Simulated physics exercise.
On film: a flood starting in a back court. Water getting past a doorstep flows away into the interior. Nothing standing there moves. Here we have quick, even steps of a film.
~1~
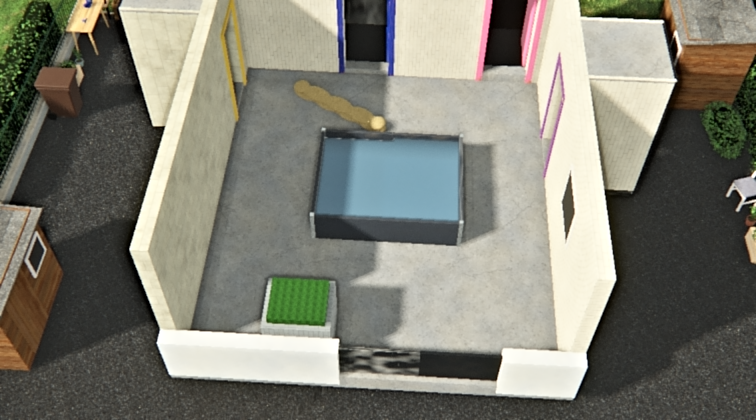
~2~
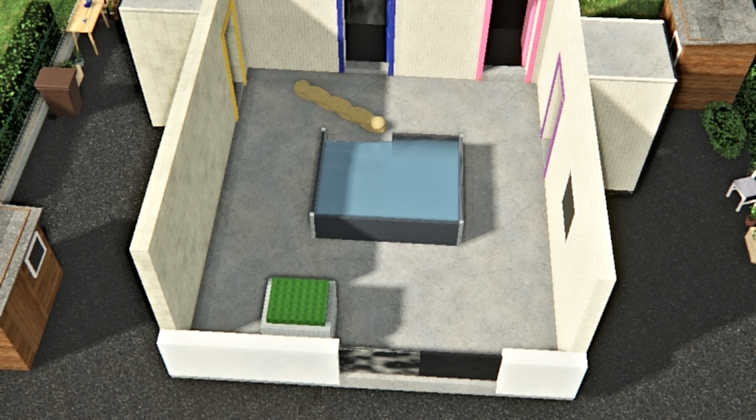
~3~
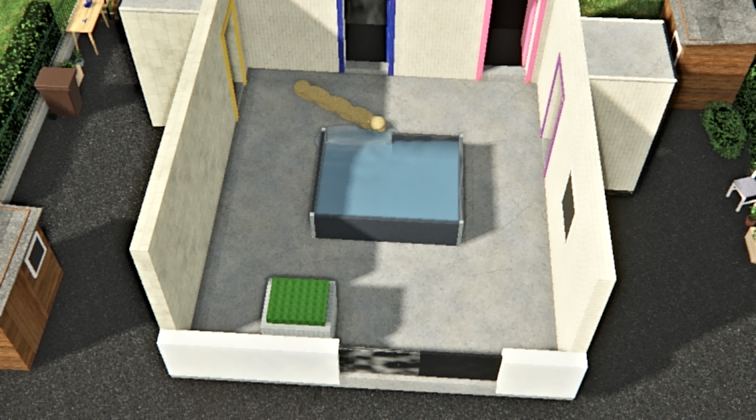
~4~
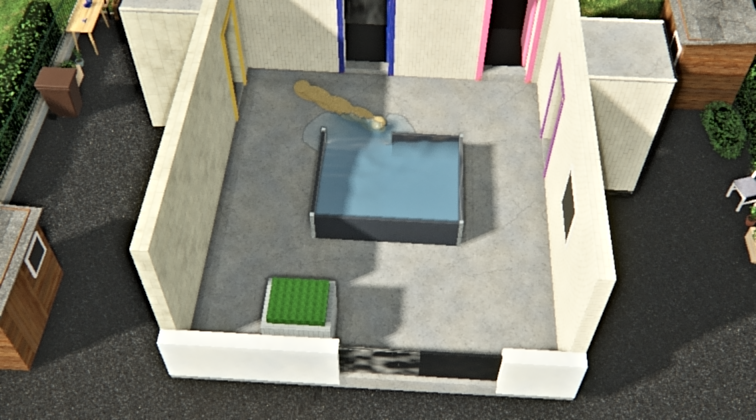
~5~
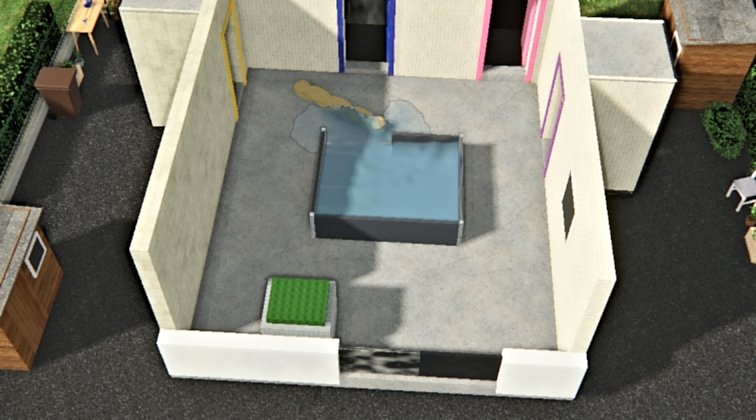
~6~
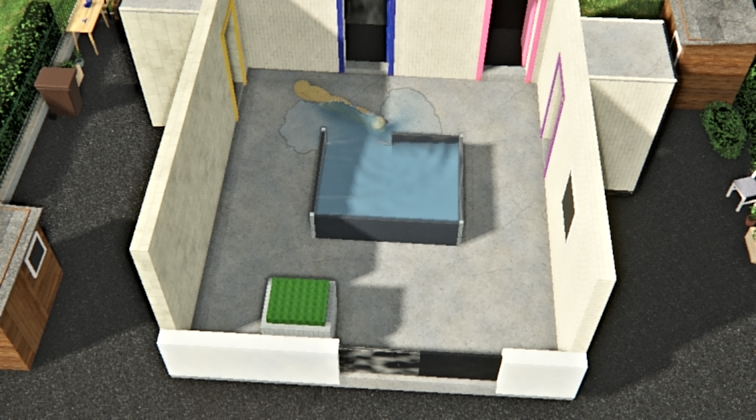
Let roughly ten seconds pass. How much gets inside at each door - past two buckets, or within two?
The pink door within two, the purple door past two, the blue door within two, the yellow door past two.
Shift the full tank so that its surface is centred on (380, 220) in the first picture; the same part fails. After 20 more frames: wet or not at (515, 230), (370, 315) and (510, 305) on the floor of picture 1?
Points in order: Not reached; not reached; not reached.
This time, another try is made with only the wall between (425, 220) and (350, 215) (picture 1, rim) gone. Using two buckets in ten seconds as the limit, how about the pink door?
At the pink door, the flow misses the threshold.
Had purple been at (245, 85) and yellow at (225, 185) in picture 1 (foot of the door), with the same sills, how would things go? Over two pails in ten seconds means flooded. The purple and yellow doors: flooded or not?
Note: Purple beats the limit, yellow does not reach the limit.
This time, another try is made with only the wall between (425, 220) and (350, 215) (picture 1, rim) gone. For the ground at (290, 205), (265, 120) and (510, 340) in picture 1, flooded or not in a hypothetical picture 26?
So: Spared, then spared, then wetted.
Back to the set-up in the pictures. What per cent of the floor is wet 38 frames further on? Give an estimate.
My best guess is some 70 %.
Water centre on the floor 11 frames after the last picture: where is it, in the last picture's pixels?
Somewhere near (374, 168).
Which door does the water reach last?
Answer - the purple one.
A moment on, water covers 25 % of the floor; the pink door not reached, the purple door not reached, the blue door wet at the sill, nothing in, the yellow door wet at the sill, nothing in.
Next, water covers 35 % of the floor; the pink door wet at the sill, nothing in, the purple door not reached, the blue door wet at the sill, nothing in, the yellow door far over two buckets in.
Then, water covers 45 % of the floor; the pink door wet at the sill, nothing in, the purple door wet at the sill, nothing in, the blue door wet at the sill, nothing in, the yellow door far over two buckets in.
Later, water covers 70 % of the floor; the pink door wet at the sill, nothing in, the purple door under two buckets in, the blue door wet at the sill, nothing in, the yellow door far over two buckets in.
In the end, water covers 90 % of the floor; the pink door wet at the sill, nothing in, the purple door over two buckets in, the blue door wet at the sill, nothing in, the yellow door far over two buckets in.
